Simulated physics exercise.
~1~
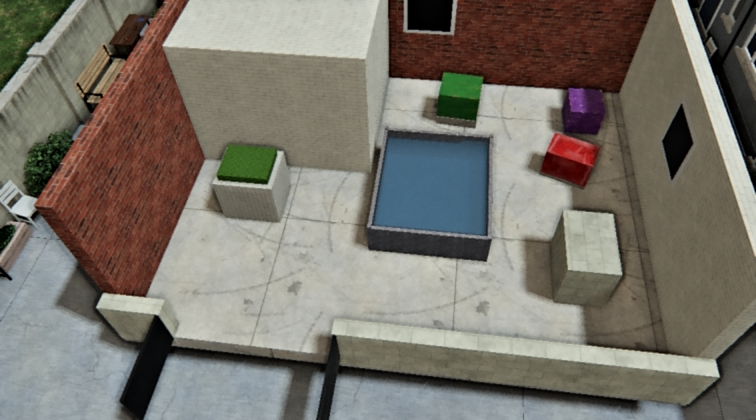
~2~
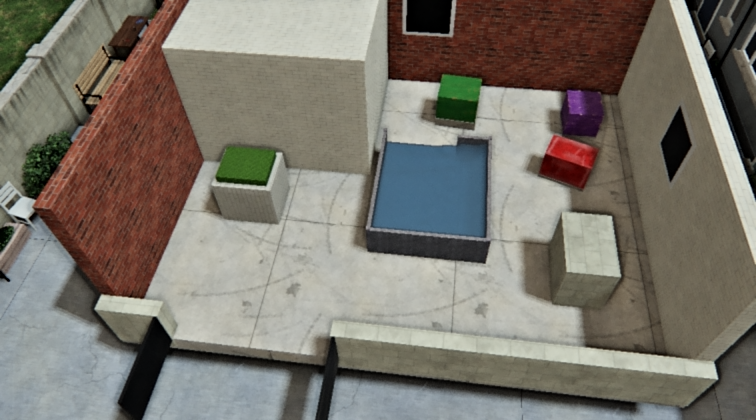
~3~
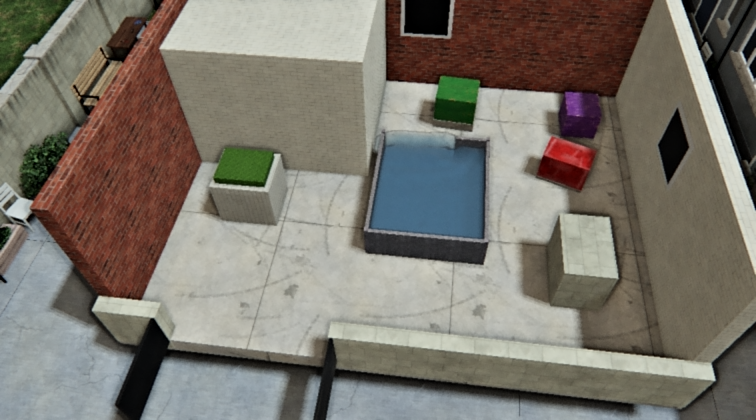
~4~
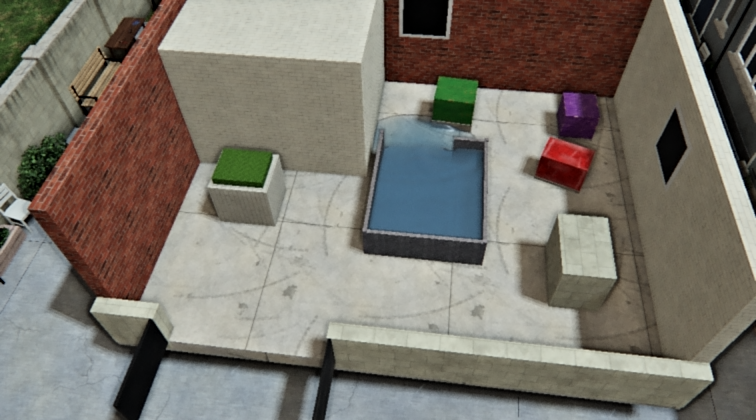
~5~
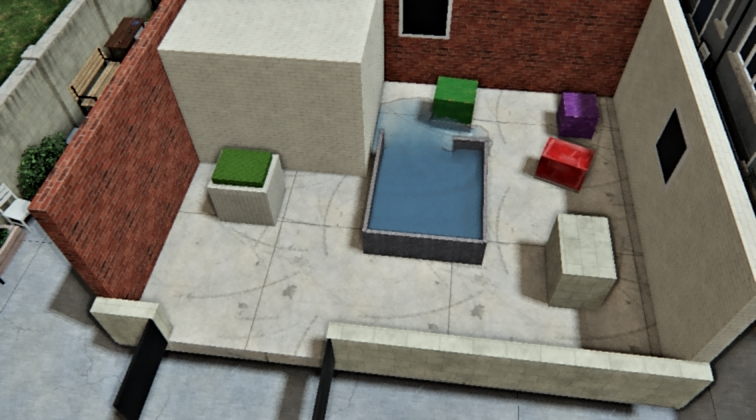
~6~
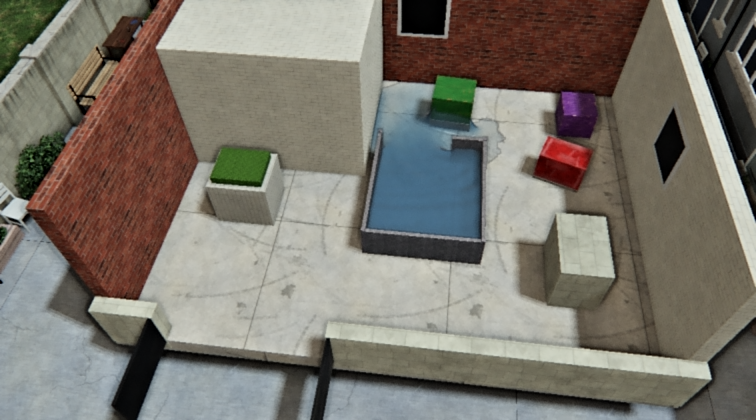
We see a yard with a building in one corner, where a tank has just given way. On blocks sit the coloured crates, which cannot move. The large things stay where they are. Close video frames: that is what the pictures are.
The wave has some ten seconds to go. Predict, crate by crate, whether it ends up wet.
Result: The red crate has too short a plinth; the green crate has too short a plinth; the purple crate has too short a plinth.
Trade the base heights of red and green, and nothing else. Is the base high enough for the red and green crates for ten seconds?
In short: Red crate is reached; green crate is reached.
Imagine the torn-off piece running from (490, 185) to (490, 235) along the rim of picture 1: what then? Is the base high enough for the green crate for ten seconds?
Looking at the green crate, it is left alone.
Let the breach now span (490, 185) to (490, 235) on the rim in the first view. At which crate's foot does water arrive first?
That would be the one in red.
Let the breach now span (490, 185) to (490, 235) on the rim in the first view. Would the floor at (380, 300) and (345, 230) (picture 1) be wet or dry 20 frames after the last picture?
Submerged, waterless.
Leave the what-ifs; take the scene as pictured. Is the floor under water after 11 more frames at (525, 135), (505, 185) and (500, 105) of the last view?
Going through them one by one, the first is waterlogged, the second waterlogged and the third waterlogged.
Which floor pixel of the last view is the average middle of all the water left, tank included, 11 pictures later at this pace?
My pick is pixel (430, 157).
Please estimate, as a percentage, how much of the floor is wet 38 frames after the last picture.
That works out to some 60 in a hundred.
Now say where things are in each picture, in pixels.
In the first picture, still water in the tank at (434, 182).
In the second picture, water pours out on the tank's far side and has run to a hidden place.
In the third picture, the front is at a hidden place, out from the gap on the tank's far side.
In the fourth picture, the front is at (394, 118), out from the gap on the tank's far side.
In the fifth picture, the front is at (414, 100), out from the gap on the tank's far side.
In the sixth picture, water pours out on the tank's far side and has run to (409, 83).
A moment on, water covers 15 % of the floor; the red crate water round its plinth, the green crate water round its plinth, the purple crate not reached.
Next, water covers 25 % of the floor; the red crate water round its plinth, the green crate water round its plinth, the purple crate water round its plinth.
Then, water covers 35 % of the floor; the red crate water round its plinth, the green crate water round its plinth, the purple crate water round its plinth.
Later, water covers 60 % of the floor; the red crate water round its plinth, the green crate water round its plinth, the purple crate water round its plinth.
In the end, water covers 75 % of the floor; the red crate was topped, the green crate was topped, the purple crate was topped.
